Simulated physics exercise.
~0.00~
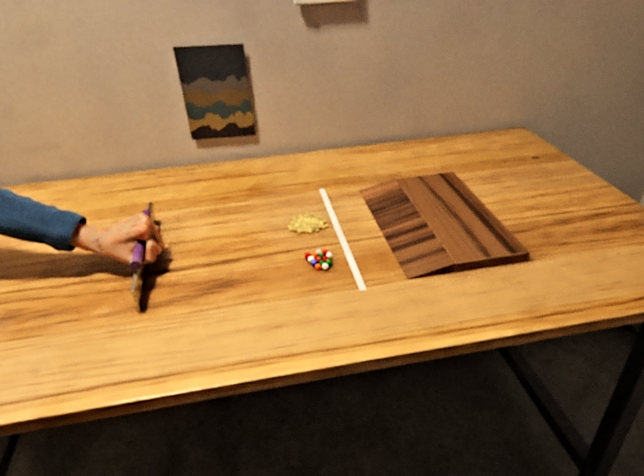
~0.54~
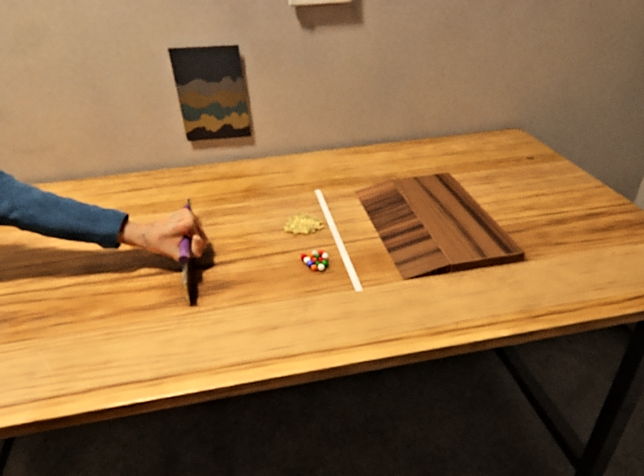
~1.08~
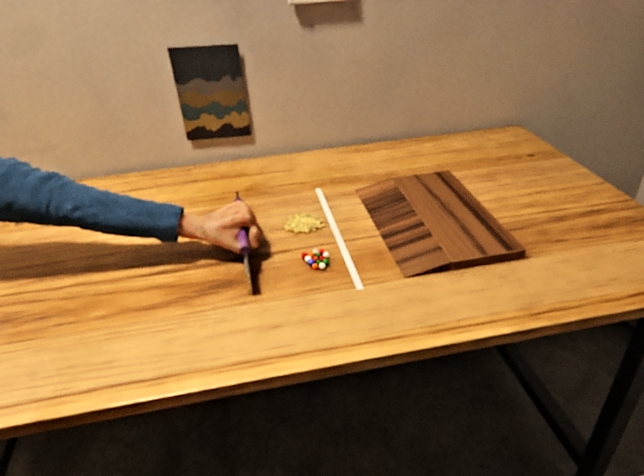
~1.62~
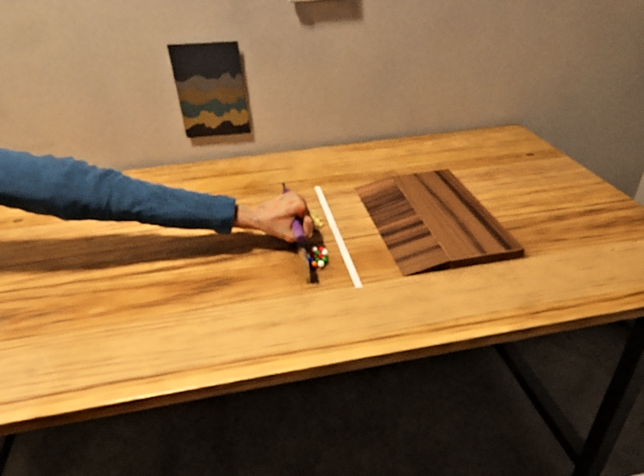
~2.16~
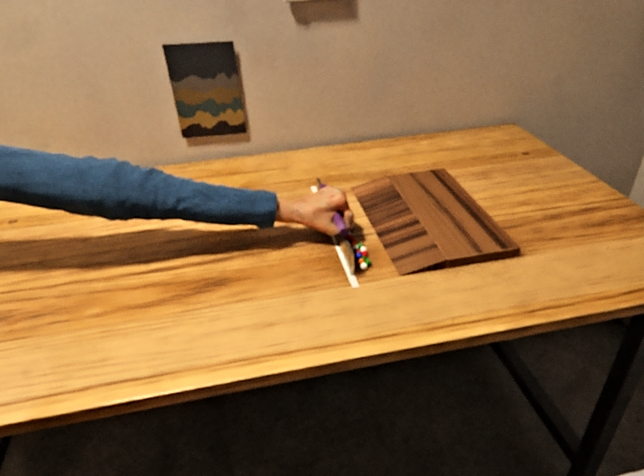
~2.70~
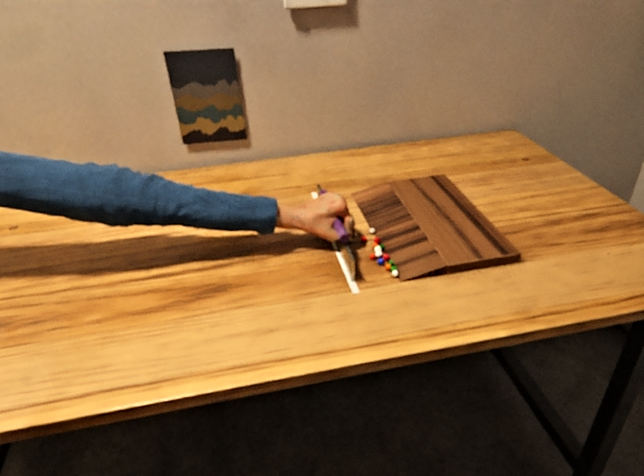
On a wooden table against a plain wall, two small heaps sit beside a strip of white tape, one pale and one of multicoloured pieces, with a dark striped slab and its ramp to the right. A hand in a blue sleeve holds an upright scraper at the left and slides it steadily rightward. The blade reaches the heaps and pushes them across the tape. It then stops at the tape line, the hand still holding it. The colourful pieces end up scattered just short of the ramp, and the pale heap also stays short, with nothing reaching the slab.
